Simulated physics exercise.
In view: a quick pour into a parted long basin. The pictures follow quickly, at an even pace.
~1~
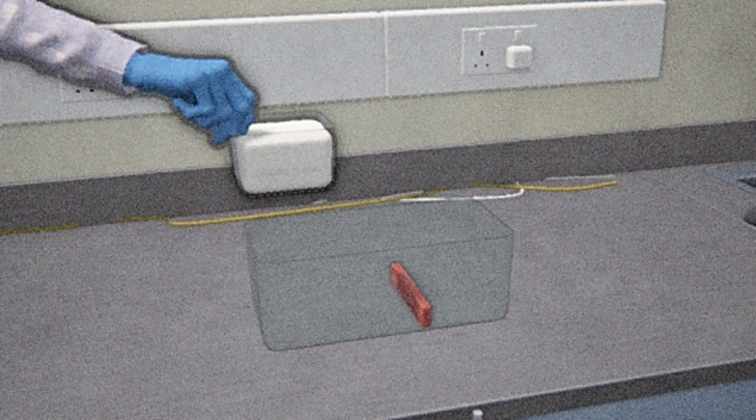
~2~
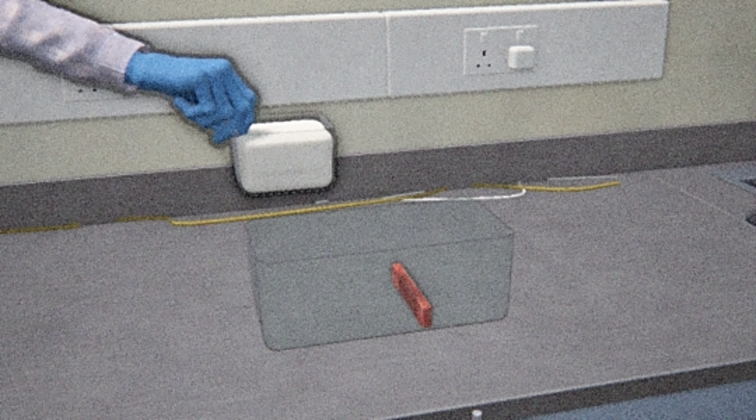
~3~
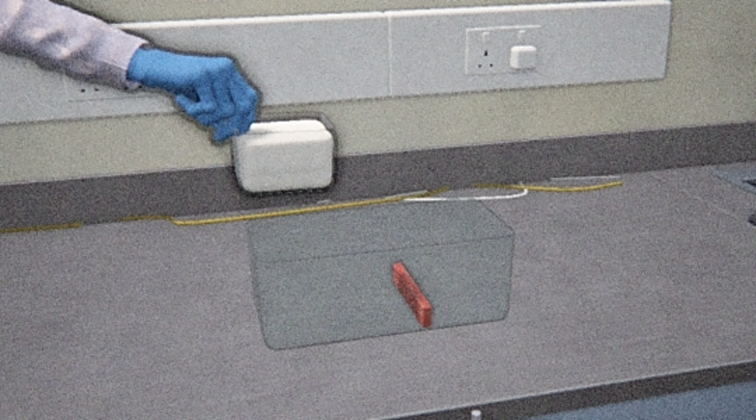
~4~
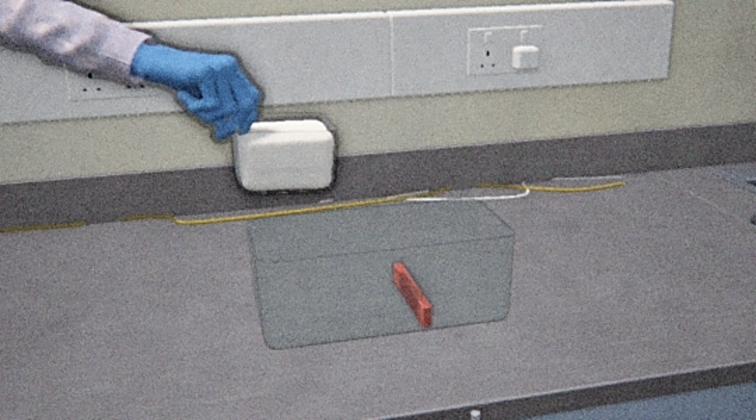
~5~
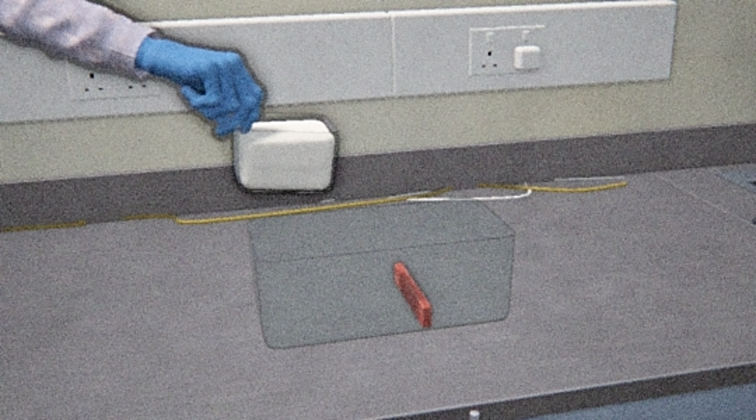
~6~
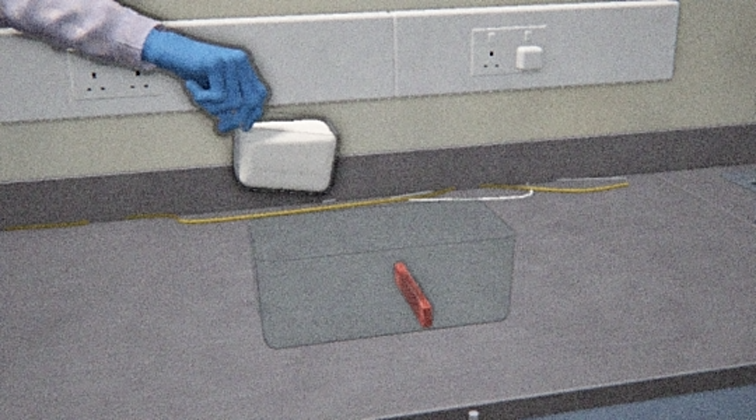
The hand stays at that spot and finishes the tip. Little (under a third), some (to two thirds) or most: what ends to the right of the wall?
The share right of the wall is less than a third.
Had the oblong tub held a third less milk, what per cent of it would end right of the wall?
Some 10 per cent.
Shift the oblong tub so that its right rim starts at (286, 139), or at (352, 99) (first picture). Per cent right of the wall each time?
The first gives 15 %, the second 55 %.
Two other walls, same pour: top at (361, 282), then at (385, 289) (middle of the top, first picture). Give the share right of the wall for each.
First some 80, then 60 per cent.
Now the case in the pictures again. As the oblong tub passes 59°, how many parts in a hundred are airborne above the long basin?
About 25 per cent.
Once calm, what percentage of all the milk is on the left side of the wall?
Roughly 85 in a hundred.
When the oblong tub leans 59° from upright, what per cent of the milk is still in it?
About 65 per cent.
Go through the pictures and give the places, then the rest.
In the first frame, it leans 0°; its right rim is at (327, 121); the milk meets the walls at (234, 135) and (325, 128); the long basin's rim runs from (250, 243) to (494, 216); the wall's top is at (410, 286).
In the second frame, it leans 0°; its right rim is at (328, 121); the milk meets the walls at (235, 135) and (326, 128).
In the third frame, it leans 2°; its right rim is at (329, 122); the milk meets the walls at (236, 134) and (326, 128).
In the fourth frame, it leans 3°; its right rim is at (330, 123); the milk meets the walls at (237, 134) and (327, 128).
In the fifth frame, it leans 6°; its right rim is at (332, 125); the milk meets the walls at (238, 133) and (329, 128).
In the sixth frame, it leans 9°; its right rim is at (333, 128); the milk meets the walls at (239, 133) and (330, 129).
A moment on, the oblong tub is tipped part way and 64 per cent is still to pour, 11 is left of the wall and 0 right of it.
Next, the oblong tub is tipped on its side and 16 per cent is still to pour, 69 is left of the wall and 6 right of it.
Then the oblong tub is tipped on its side and 3 per cent is still to pour, 87 is left of the wall and 8 right of it.
Later the oblong tub is tipped on its side and 0 per cent is still to pour, 85 is left of the wall and 14 right of it.
In the end 85 per cent lies left of the wall, 14 right of it and 1 outside.
